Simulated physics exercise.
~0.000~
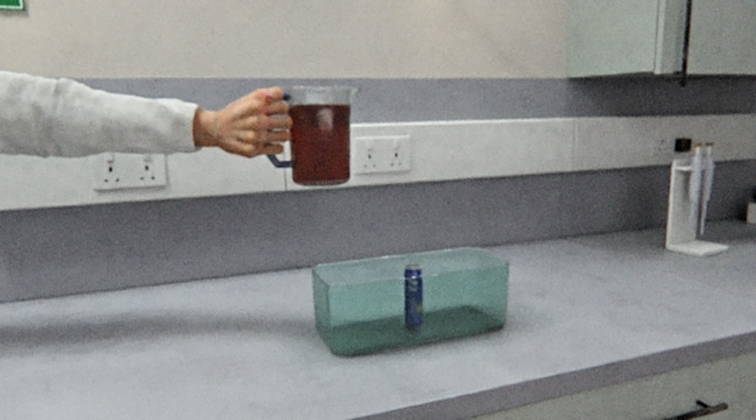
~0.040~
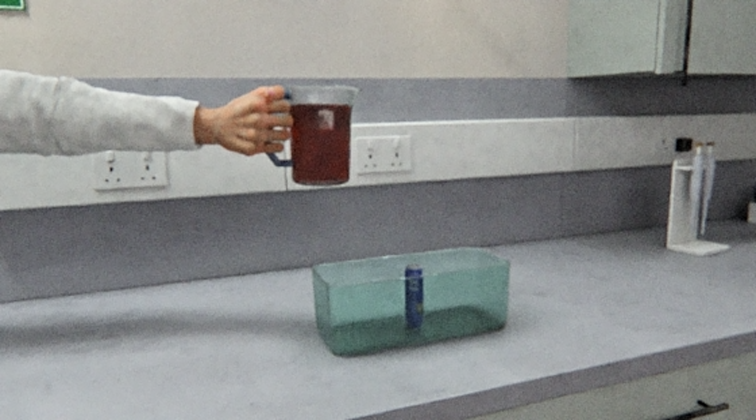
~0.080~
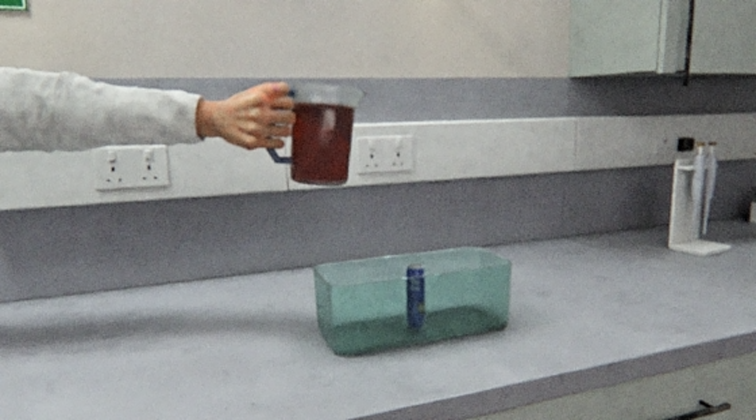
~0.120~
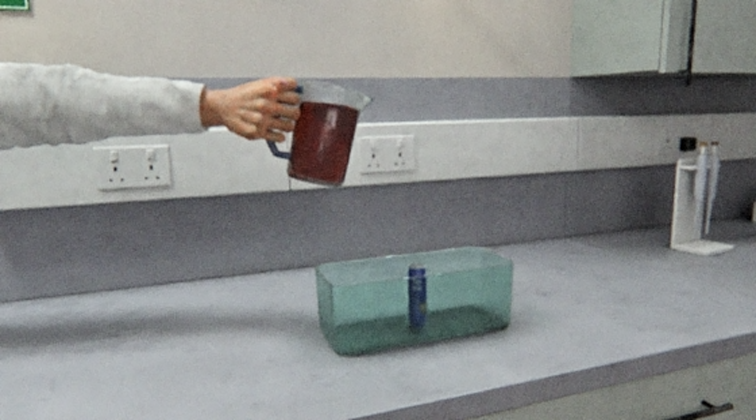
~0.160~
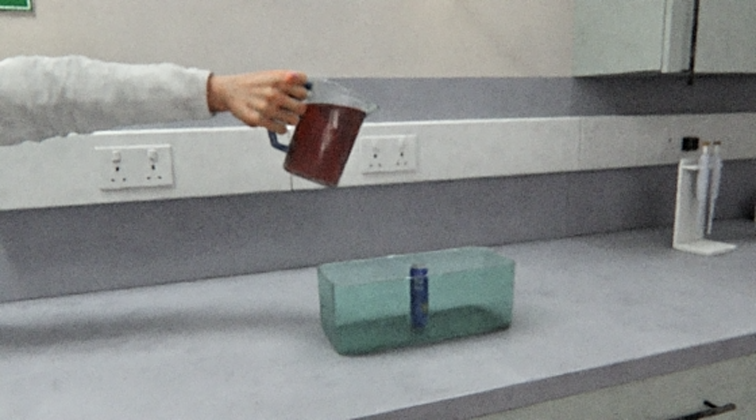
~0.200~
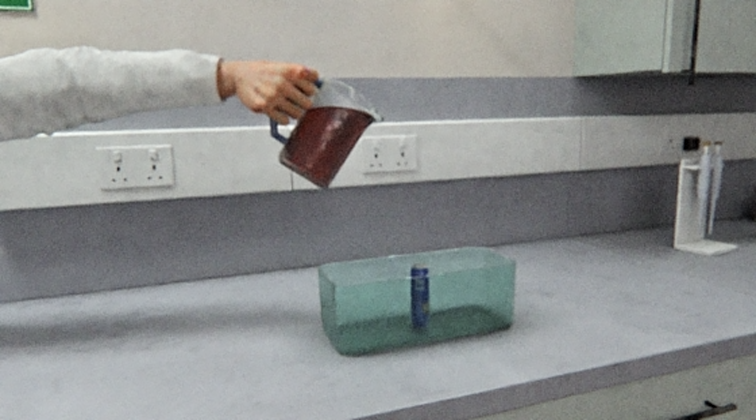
On a grey worktop, a hand tilts a jug of dark red liquid rightwards above a basin.
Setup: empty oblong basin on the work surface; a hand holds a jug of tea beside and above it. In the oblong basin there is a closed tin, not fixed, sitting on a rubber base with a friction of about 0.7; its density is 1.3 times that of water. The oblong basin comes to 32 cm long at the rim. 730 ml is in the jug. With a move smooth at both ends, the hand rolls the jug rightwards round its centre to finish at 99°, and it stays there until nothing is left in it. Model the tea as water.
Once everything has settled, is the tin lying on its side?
My bet is it will last.
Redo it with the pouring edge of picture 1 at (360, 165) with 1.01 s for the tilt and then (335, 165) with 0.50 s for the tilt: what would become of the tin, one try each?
First it falls; then it stays up.
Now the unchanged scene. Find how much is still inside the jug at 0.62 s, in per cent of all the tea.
Close to 32 in a hundred.
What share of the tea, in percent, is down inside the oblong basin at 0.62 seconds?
Some 38 per cent.
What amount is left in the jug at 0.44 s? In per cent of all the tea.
About 68 percent.
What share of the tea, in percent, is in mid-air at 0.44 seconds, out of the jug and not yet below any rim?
It comes to roughly 32 per cent.
By 0.44 s the tilt is 96° and 67 per cent is still to pour; the tin stands where it began.
By 0.62 s the tilt is 99° and 31 per cent is still to pour; the tin stands where it began.
By 0.80 s the tilt is 99° and 11 per cent is still to pour; the tin stands where it began.
By 1.00 s the tilt is 99° and 3 per cent is still to pour; the tin stands where it began.
At rest the tin stands where it began.
